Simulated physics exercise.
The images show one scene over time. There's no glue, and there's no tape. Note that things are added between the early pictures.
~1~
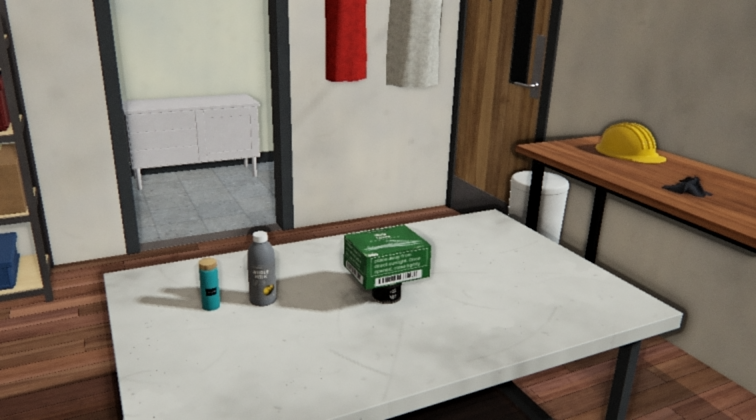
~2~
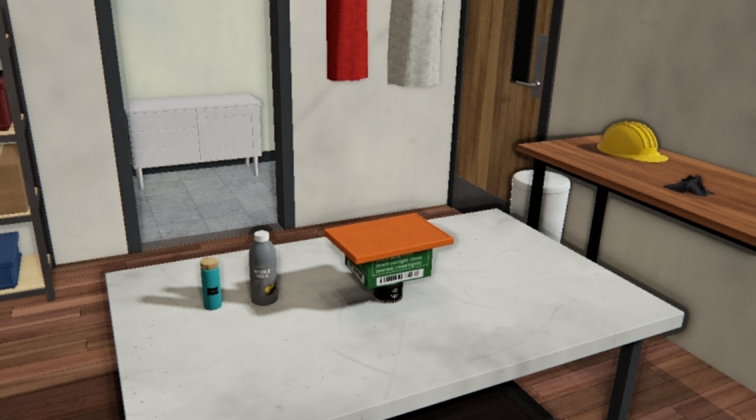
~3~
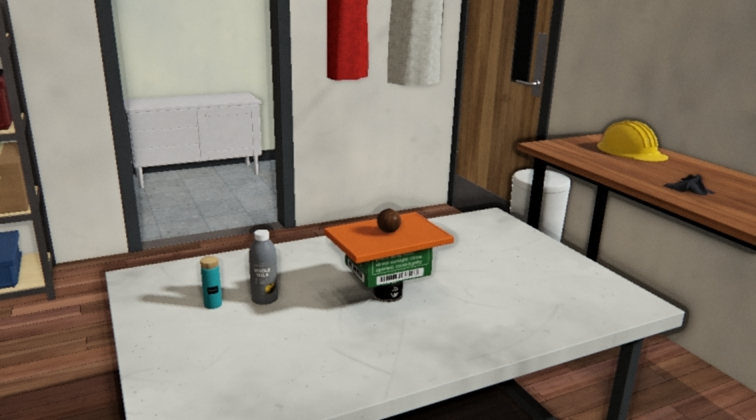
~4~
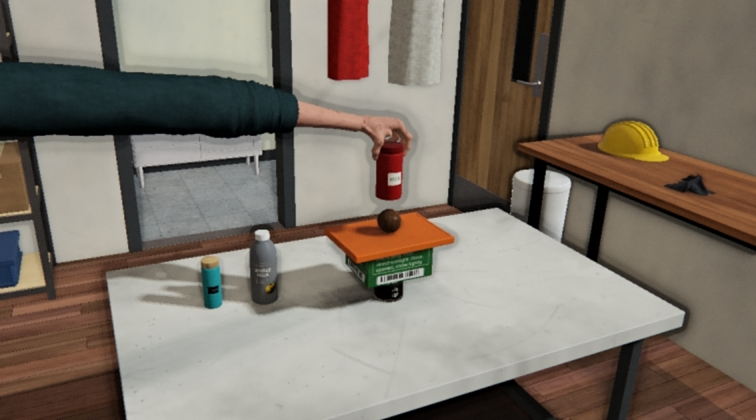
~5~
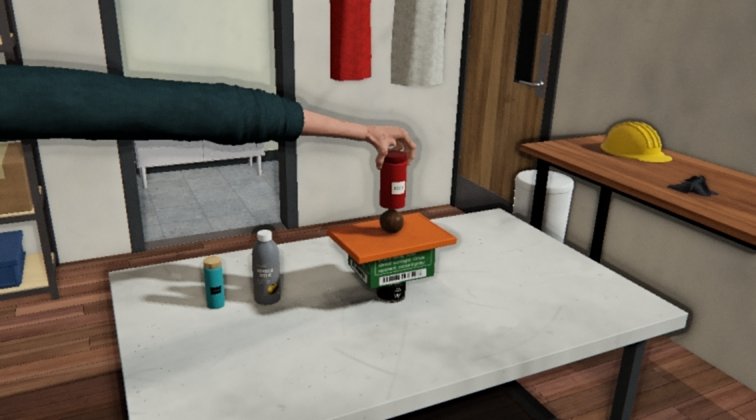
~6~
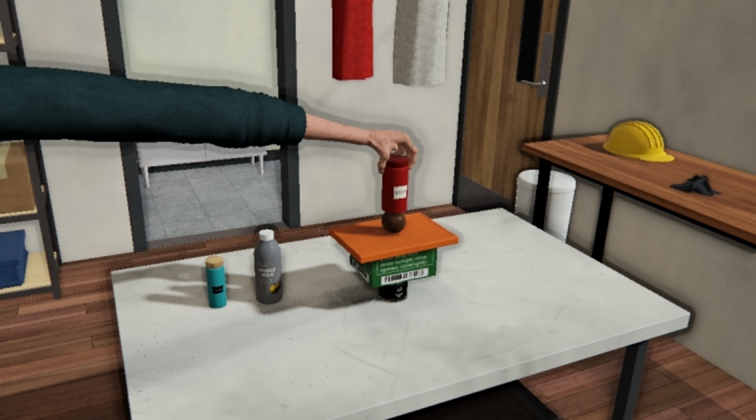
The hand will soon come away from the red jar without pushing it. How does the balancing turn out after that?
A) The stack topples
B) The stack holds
Answer: A.
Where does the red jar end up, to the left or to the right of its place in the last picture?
Rightward.
Then, 1.40 s on from there, red jar turned 41° from how it was put near (415, 195).
Then, 1.60 s on from there, red jar now fallen.
Then, 1.70 s on from there, things are still on the move.
Then, 1.90 s on from there, as before.
In the end, fallen, red jar; the other 6 unmoved. At the end, from the last picture's camera, red jar near (518, 332). The pile comes apart.
